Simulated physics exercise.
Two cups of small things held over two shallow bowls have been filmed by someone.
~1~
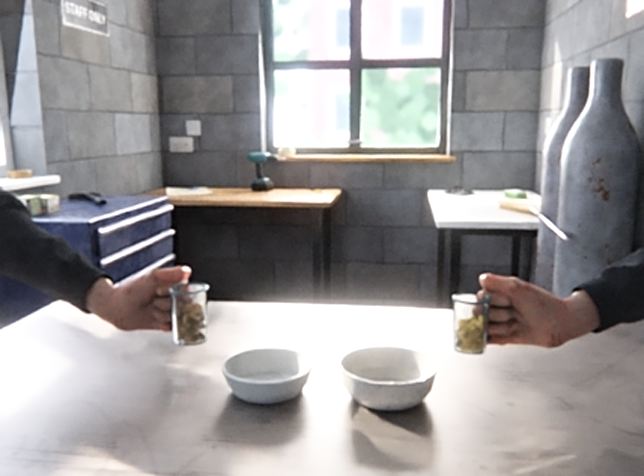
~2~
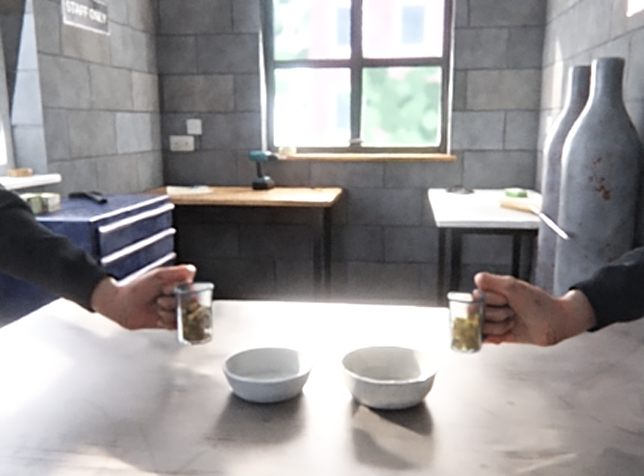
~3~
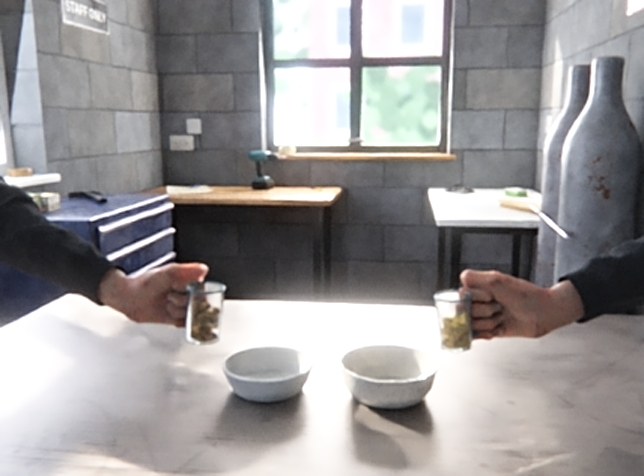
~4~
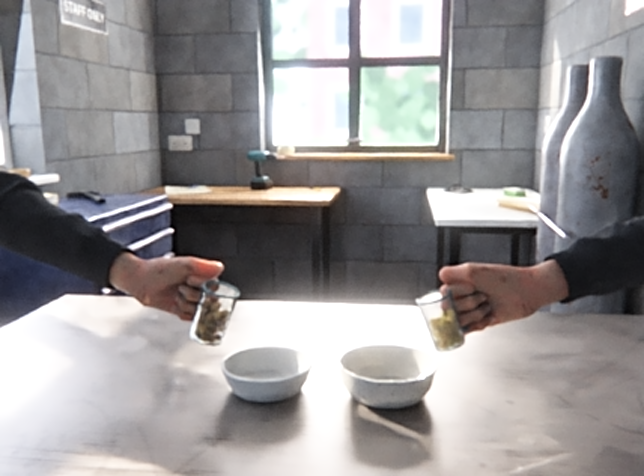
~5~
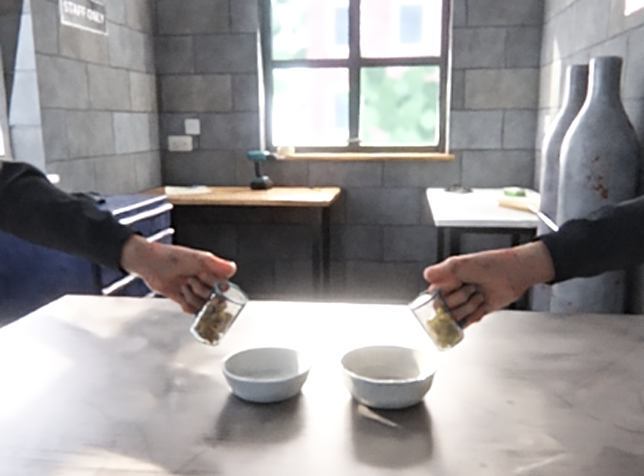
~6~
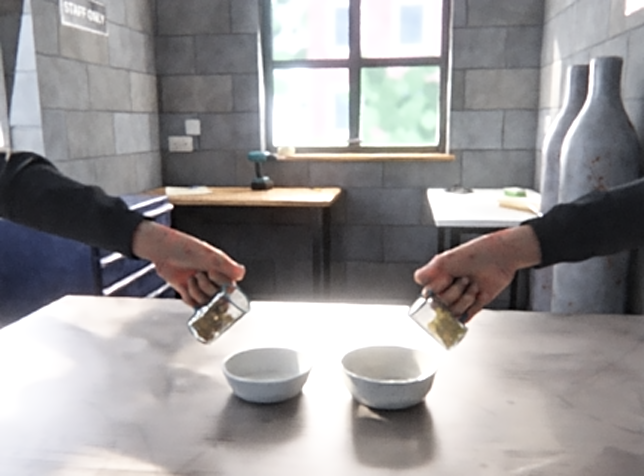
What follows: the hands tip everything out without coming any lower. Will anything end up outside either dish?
At the finish the left one misses none; the right one misses none.
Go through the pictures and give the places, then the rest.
Left dish at (257, 385), empty; left cup at (190, 314), holding round wooden beads, just above its dish; right dish at (386, 387), empty; right cup at (470, 324), holding puffed corn balls, just above its dish, in the first picture.
Left cup at (195, 313), upright; right cup at (466, 323), upright, in the second picture.
Left cup at (205, 313), tipped 5°; right cup at (454, 321), tipped 5°, in the third picture.
Left cup at (214, 314), tipped 19°; right cup at (442, 321), tipped 19°, in the fourth picture.
Left cup at (219, 314), tipped 33°; right cup at (437, 321), tipped 33°, in the fifth picture.
Left dish at (257, 384); left cup at (219, 315), tipped 47°; right dish at (386, 386); right cup at (438, 321), tipped 47°, in the sixth picture.
Then, 0.25 s after the last picture, left, all still in the cup; right, all still in the cup.
Then, 0.58 s after the last picture, left, all still in the cup; right, all still in the cup.
Then, 0.92 s after the last picture, left, about a third still in the cup, about half in the dish, a small part in the air; right, about two thirds still in the cup, about a quarter in the dish, a small part in the air.
By the end, left, all in the dish, none outside the dish; right, all in the dish, none outside the dish.
